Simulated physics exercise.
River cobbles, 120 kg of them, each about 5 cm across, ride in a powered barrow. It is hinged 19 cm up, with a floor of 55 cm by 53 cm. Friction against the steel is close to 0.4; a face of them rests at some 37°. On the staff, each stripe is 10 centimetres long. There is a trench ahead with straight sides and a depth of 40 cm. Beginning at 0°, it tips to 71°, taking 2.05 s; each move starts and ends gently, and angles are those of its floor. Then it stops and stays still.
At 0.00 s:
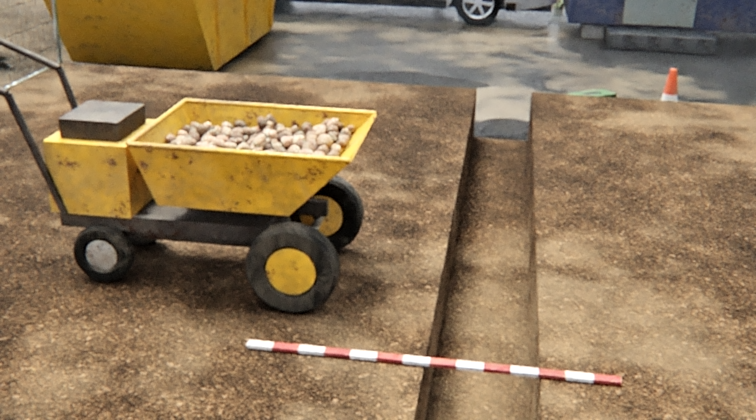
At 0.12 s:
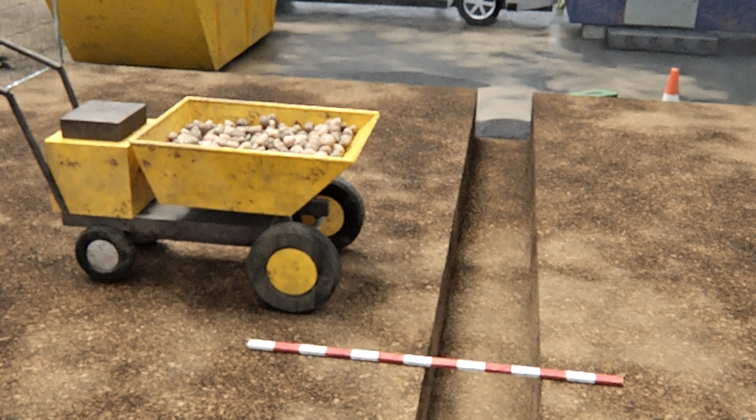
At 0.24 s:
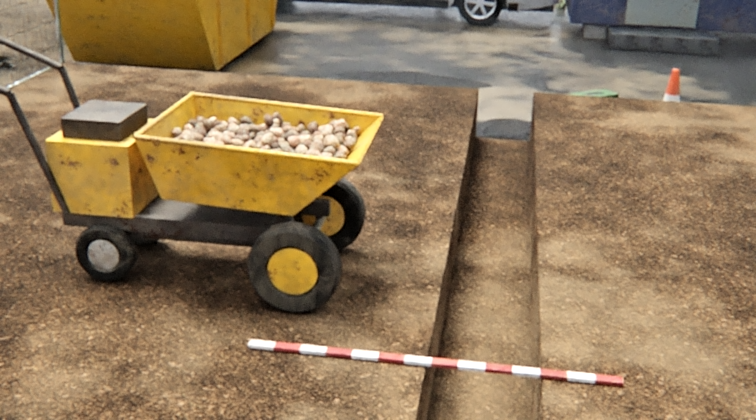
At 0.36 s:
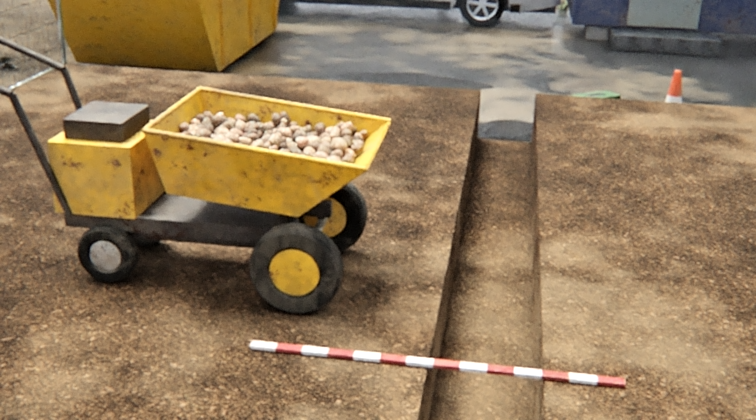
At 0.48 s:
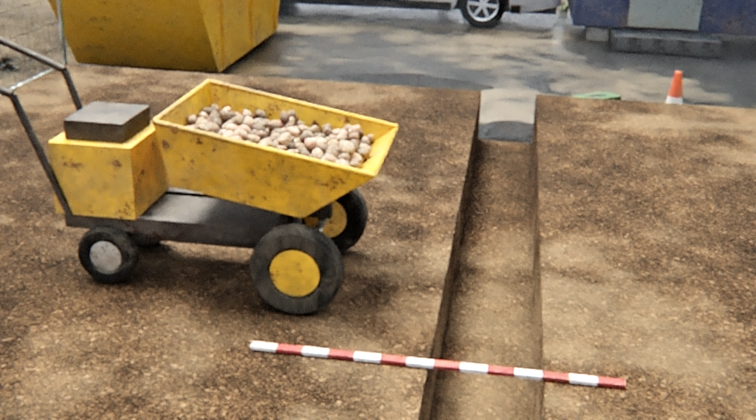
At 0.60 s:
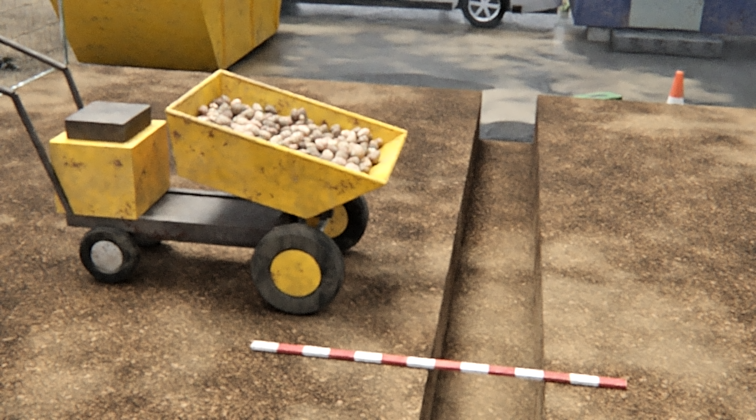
The yellow tray of a powered barrow, loaded with rounded stones, slowly tilted toward the right, its back end rising, while the wheels stayed put beside a straight trench and a red-and-white staff.
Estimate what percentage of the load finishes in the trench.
Roughly 100 percent.
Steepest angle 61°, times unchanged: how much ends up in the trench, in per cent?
In that case near 100 per cent.
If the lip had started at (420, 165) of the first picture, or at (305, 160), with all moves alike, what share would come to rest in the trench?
Roughly 70 per cent, then 60 per cent.
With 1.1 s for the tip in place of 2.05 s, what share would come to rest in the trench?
That would give about 100 percent.
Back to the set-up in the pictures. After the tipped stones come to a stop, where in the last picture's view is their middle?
(493, 363).
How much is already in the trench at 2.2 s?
About 70 per cent by then.
After 1.5 s the floor is at 60°; 98 % in the tray, 2 % in the trench; the foremost stones are at (454, 251).
After 2.2 s the floor is at 71°; 28 % in the tray, 72 % in the trench; the foremost stones are at (531, 373).
After 2.5 s the floor is at 71°; 7 % in the tray, 93 % in the trench; the foremost stones are at (531, 369).
After 4.4 s the floor is at 71°; 0 % in the tray, 100 % in the trench; the foremost stones are at (531, 386).
